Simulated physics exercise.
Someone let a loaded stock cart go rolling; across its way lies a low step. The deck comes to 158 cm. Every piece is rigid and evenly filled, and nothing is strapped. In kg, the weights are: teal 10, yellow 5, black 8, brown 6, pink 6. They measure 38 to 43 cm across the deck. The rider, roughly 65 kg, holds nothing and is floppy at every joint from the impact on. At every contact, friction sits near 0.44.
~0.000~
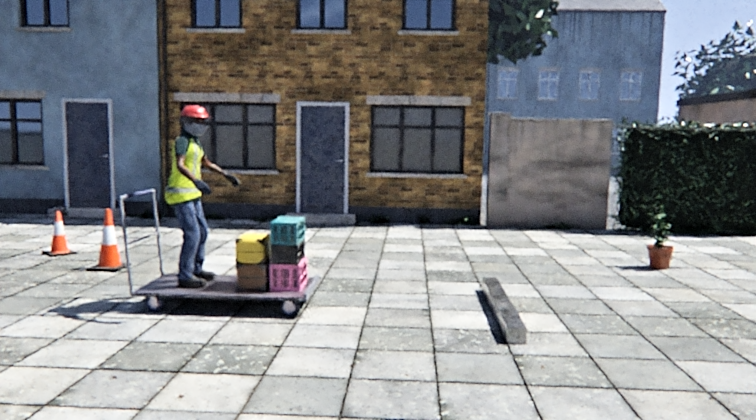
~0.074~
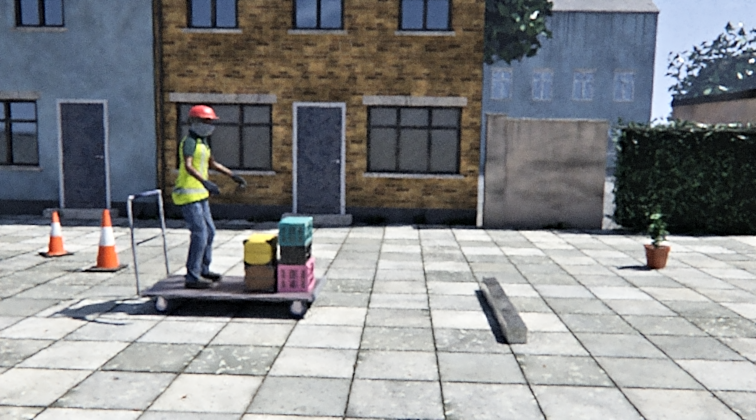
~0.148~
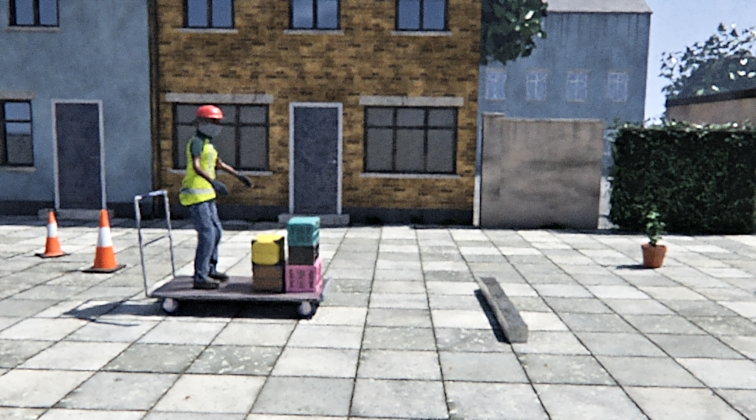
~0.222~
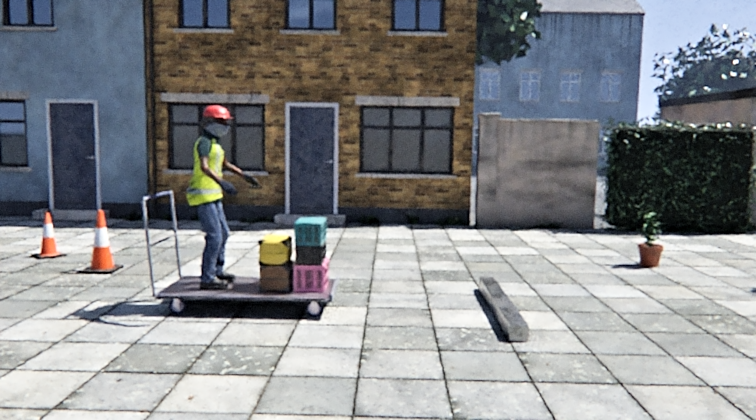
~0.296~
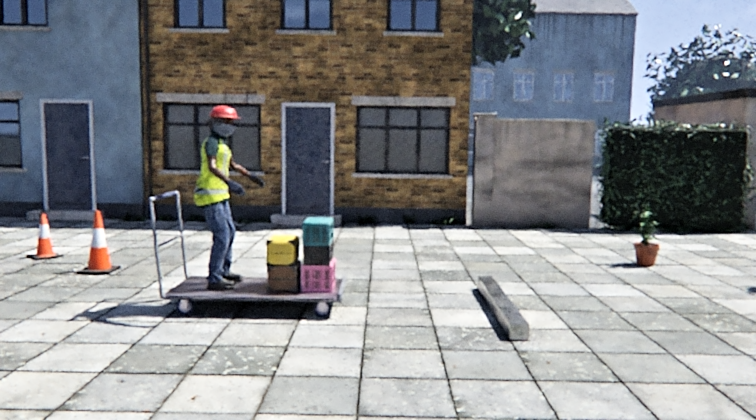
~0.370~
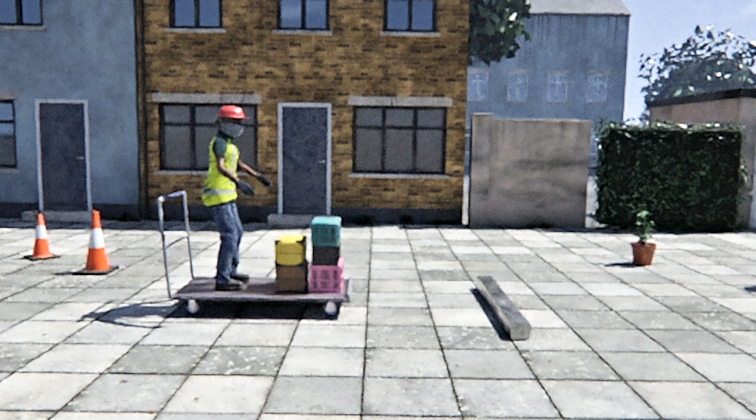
On a paved yard, a helmeted worker stands on a cart of crates rolling right.
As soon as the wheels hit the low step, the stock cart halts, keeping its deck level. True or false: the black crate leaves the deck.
False, it remains on the deck.
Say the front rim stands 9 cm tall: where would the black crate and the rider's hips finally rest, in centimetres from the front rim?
Result: Black 10 cm behind rim; hips 100 cm behind rim.
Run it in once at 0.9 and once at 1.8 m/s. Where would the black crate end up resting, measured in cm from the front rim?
First try: About 20 cm behind; second try: About 40 cm past.
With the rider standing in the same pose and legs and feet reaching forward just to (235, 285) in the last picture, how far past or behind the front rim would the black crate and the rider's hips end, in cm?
Result: Black 10 cm short of the rim; hips 110 cm short of it.
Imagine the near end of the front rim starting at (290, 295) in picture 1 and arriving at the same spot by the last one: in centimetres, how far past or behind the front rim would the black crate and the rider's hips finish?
So the black one ends up 50 cm ahead of the front rim, while the hips settle 100 cm behind it.
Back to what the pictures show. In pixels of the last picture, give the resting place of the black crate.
Roughly pixel (488, 254).
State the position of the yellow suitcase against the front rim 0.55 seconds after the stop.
Roughly 45 cm short of the front rim.
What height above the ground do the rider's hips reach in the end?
The hips come to rest around 55 centimetres up.
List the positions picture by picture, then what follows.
In the first frame, black crate (288, 251), hips (184, 193), rim corner (305, 297); 181 cm short of the stop.
In the second frame, black crate (296, 252), hips (191, 194), rim corner (314, 298); 174 cm short of the stop.
In the third frame, black crate (304, 252), hips (198, 194), rim corner (322, 298); 167 cm short of the stop.
In the fourth frame, black crate (311, 252), hips (205, 194), rim corner (331, 298); 159 cm short of the stop.
In the fifth frame, black crate (319, 252), hips (212, 195), rim corner (339, 298); 152 cm short of the stop.
In the sixth frame, black crate (326, 252), hips (220, 195), rim corner (348, 298); 144 cm short of the stop. Speed about 1.0 m/s.
Impact comes at 1.82 s.
After 2.07 s the black crate is 13 cm behind the rim, tilted 0°, near (489, 254) in the last picture's view.
After 2.37 s the black crate is 14 cm behind the rim, tilted 0°, near (488, 254) in the last picture's view.
After 2.82 s the black crate is 14 cm behind the rim, tilted 0°, near (488, 254) in the last picture's view.
Final state at 3.2 s, nothing is past the rim; behind it, teal crate, yellow suitcase, black crate, brown suitcase, pink crate and the rider's hips.
